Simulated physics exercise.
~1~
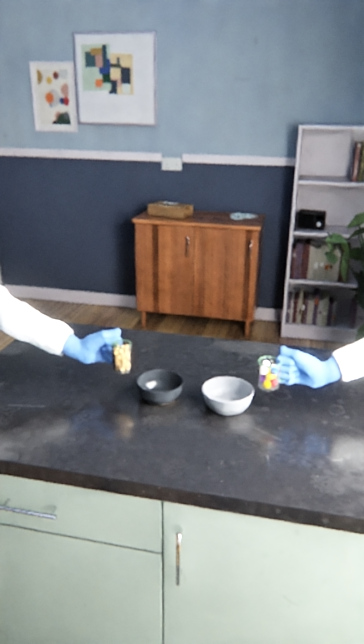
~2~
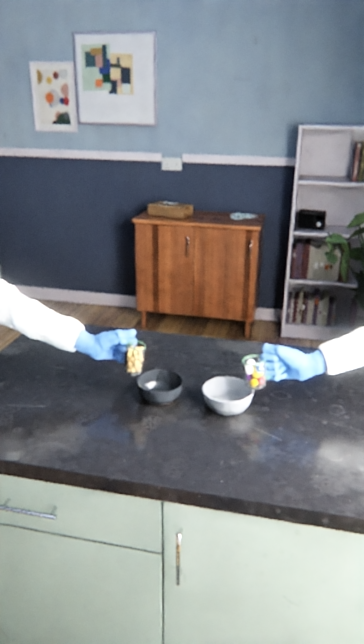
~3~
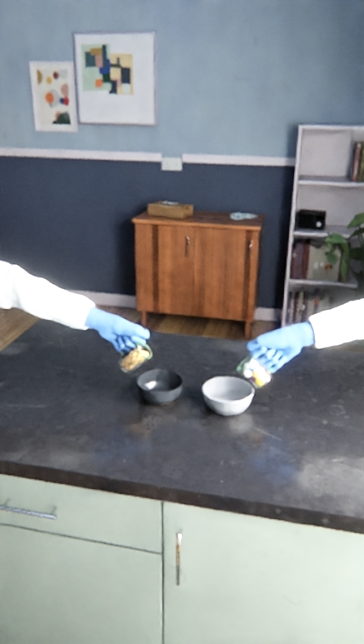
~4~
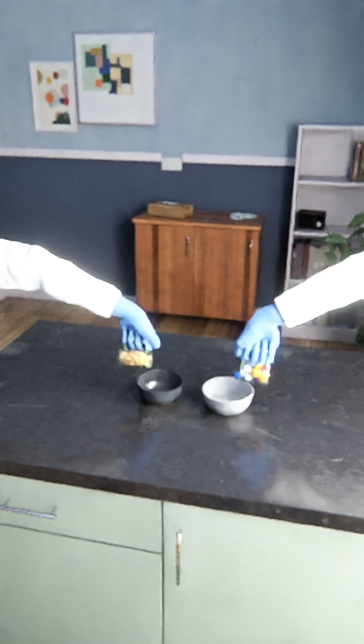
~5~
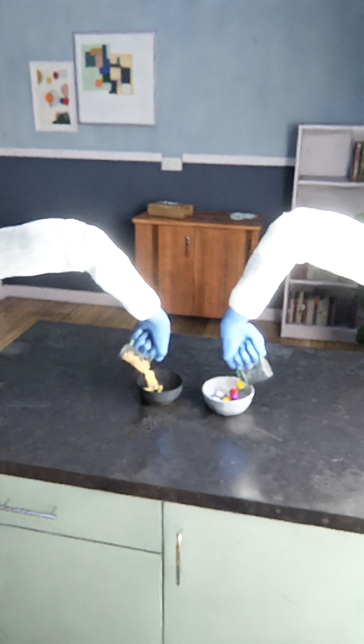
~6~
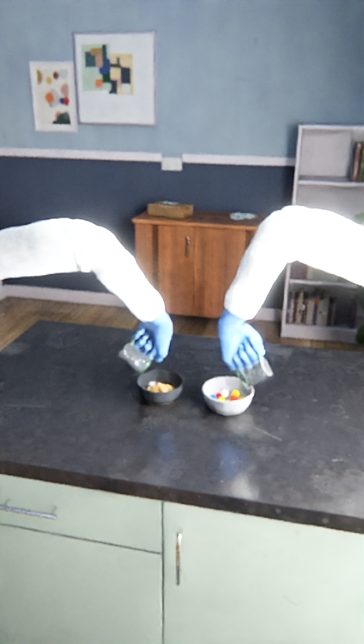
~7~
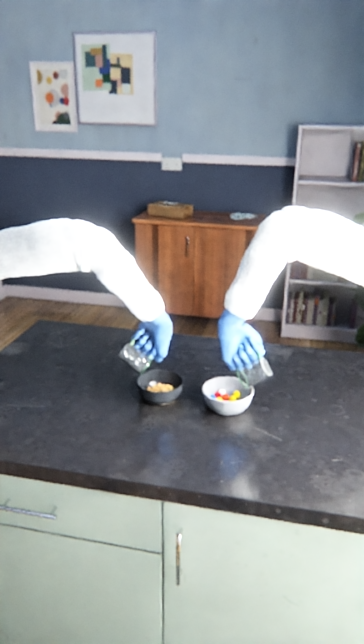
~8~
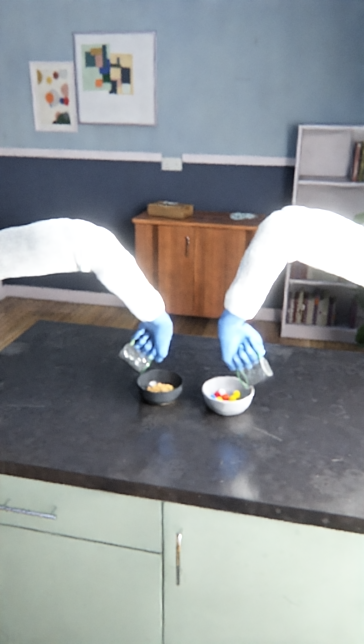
Two blue-gloved hands in white sleeves reach in from either side of a dark countertop, seen from the front and slightly above, each holding a small clear cup. A black bowl sits on the left and a pale grey one on the right, with a wooden cabinet against a blue wall behind. The hands move inward and tip the cups over the bowls. Tan pieces tumble from the left cup while brightly coloured ones drop from the right. Both cups end upside down and empty, held still, with all the pieces resting inside the bowls.
